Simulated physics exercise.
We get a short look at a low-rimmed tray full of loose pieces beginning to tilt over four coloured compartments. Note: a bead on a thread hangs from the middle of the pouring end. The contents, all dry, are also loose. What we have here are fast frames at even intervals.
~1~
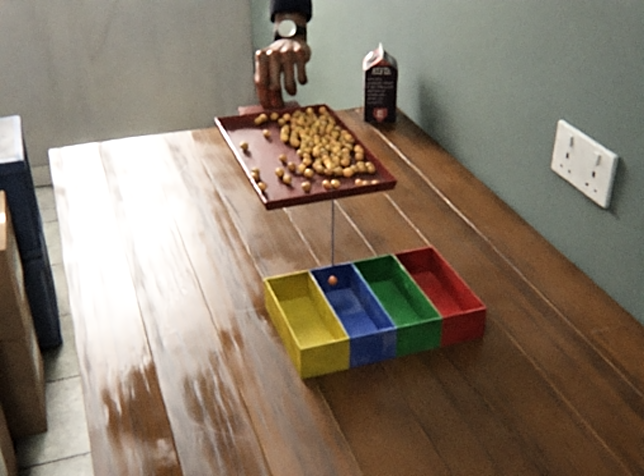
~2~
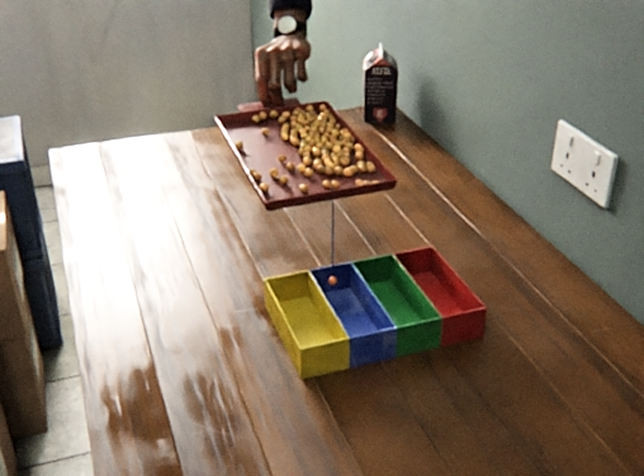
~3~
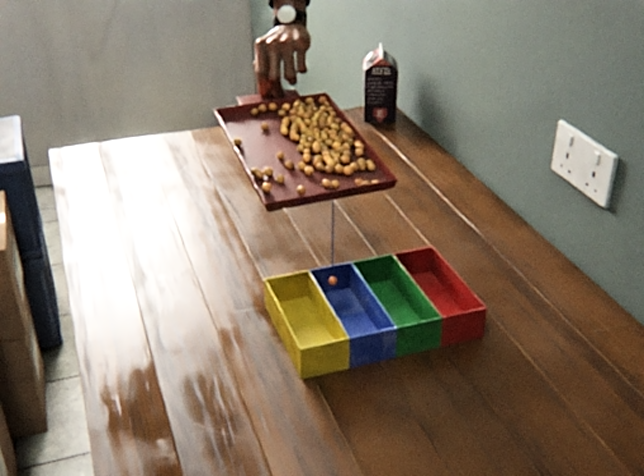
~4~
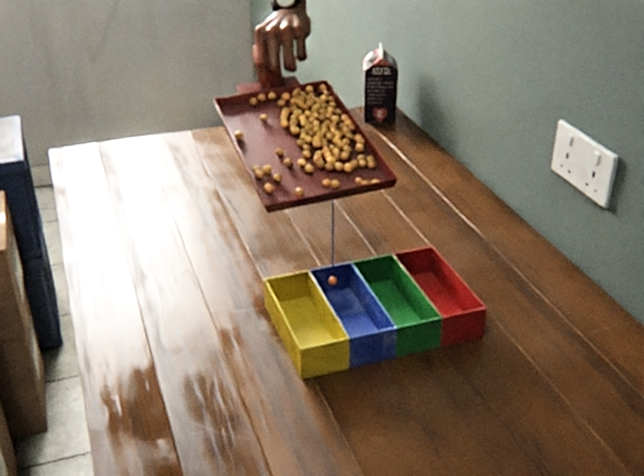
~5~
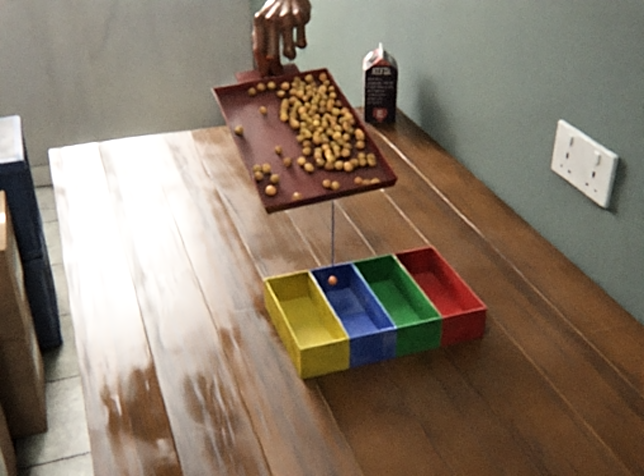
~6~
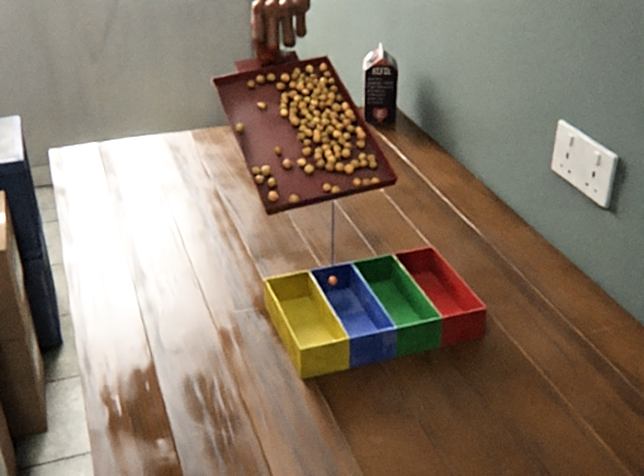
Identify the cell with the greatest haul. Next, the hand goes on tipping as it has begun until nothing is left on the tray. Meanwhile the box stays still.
Greatest haul: Yellow.
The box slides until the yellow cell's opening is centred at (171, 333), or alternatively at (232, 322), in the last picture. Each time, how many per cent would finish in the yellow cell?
Some 0 percent in the first case, 10 percent in the second.
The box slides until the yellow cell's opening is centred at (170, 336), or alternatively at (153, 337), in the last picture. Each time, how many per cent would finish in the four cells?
90 and 80 in a hundred, in turn.
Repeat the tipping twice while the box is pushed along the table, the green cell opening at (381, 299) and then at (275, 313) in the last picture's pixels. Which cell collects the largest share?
Position one: Yellow. Position two: The cell in green.
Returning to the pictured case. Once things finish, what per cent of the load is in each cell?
Yellow cell: 40 %. Blue cell: 10 %. Green cell: 0 %. Red cell: 0 %.
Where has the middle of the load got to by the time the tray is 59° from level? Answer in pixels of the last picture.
The load is centred around (300, 197).
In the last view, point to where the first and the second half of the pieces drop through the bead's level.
At about (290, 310), then at (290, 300).
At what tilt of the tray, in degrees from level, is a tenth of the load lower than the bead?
Tilt: Around 60 degrees.
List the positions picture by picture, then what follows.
Corners of the pouring end at (267, 200) and (394, 179), level; middle of the load at (325, 144), round wooden beads; bead on its thread at (333, 281); yellow cell at (325, 355); blue cell at (373, 345); green cell at (419, 334); red cell at (463, 324), in the first picture.
Corners of the pouring end at (267, 201) and (394, 179), level; middle of the load at (325, 143), a stray few on the move, in the second picture.
Corners of the pouring end at (267, 202) and (394, 178), tipped barely, lowest at the left corner; middle of the load at (325, 138), a small part on the move, in the third picture.
Corners of the pouring end at (267, 204) and (395, 178), tipped a little, lowest at the left corner; middle of the load at (325, 132), a small part on the move, in the fourth picture.
Corners of the pouring end at (267, 205) and (395, 177), tipped a little, lowest at the left corner; middle of the load at (325, 126), a small part on the move, in the fifth picture.
Corners of the pouring end at (267, 207) and (395, 176), tipped clearly, lowest at the left corner; middle of the load at (325, 123), nearly all on the move; yellow cell at (325, 355); blue cell at (373, 345); green cell at (419, 334); red cell at (463, 324), in the sixth picture.
Soon, tray tipped steeply; about two thirds on the tray; a small part in the yellow cell; a stray few in the blue cell; about a quarter falling or outside the box.
A while on, tray tipped right over; a small part on the tray; about a quarter in the yellow cell; a small part in the blue cell; a stray few in the green cell; about half falling or outside the box.
Towards the end, tray tipped past a quarter turn; about half in the yellow cell; a small part in the blue cell; a stray few in the green cell; about half falling or outside the box.
Finally, tray tipped past a quarter turn; about half in the yellow cell; a small part in the blue cell; a stray few in the green cell; none in the red cell; about half outside the box.
